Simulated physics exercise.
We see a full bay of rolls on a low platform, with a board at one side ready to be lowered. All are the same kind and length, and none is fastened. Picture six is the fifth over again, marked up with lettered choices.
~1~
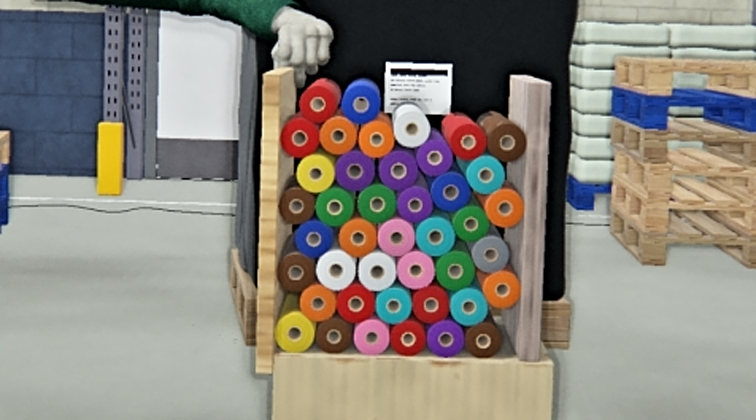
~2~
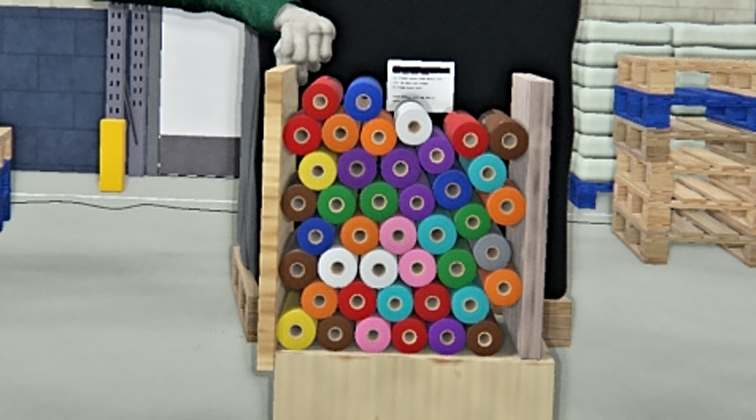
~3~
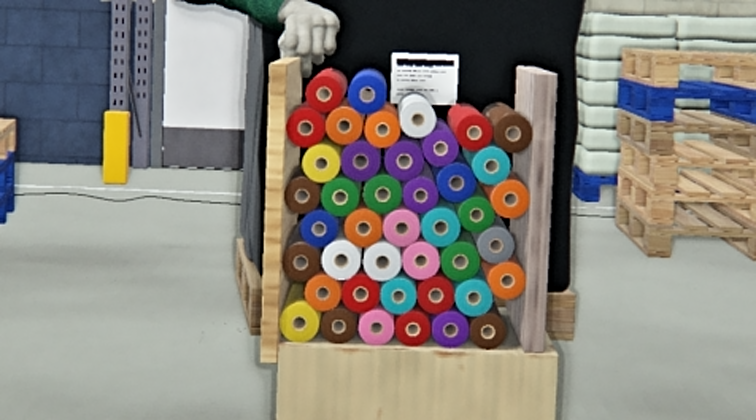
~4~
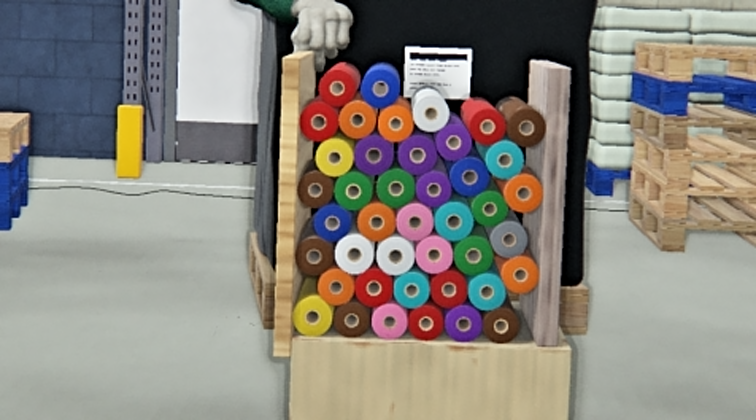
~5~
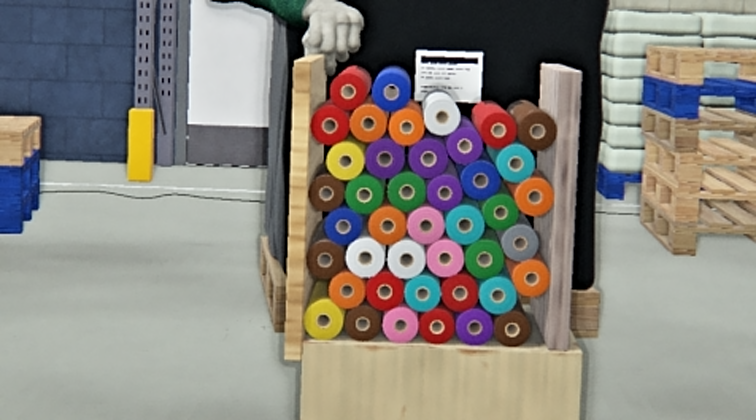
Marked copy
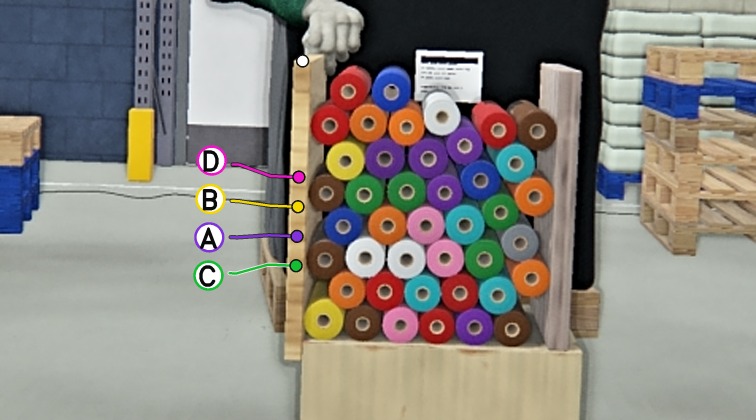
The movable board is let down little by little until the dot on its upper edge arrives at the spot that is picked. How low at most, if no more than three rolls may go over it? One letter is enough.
It can be let down to B.
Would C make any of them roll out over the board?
At C: Yes.
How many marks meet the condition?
The number is two.
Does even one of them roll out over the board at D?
At D: Yes.
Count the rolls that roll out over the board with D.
With D, two.
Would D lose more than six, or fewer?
Fewer than six.
On the marked copy, A at (297, 236); B at (298, 207); C at (296, 265); D at (299, 177); the white dot at (303, 61).
Following B. Soon after the start, top of the board (310, 127).
Later, top of the board (307, 200).
In the end, top of the board (307, 207), two out over the board.
As for the rest, A more than three out over the board; C more than three out over the board; D two out over the board.
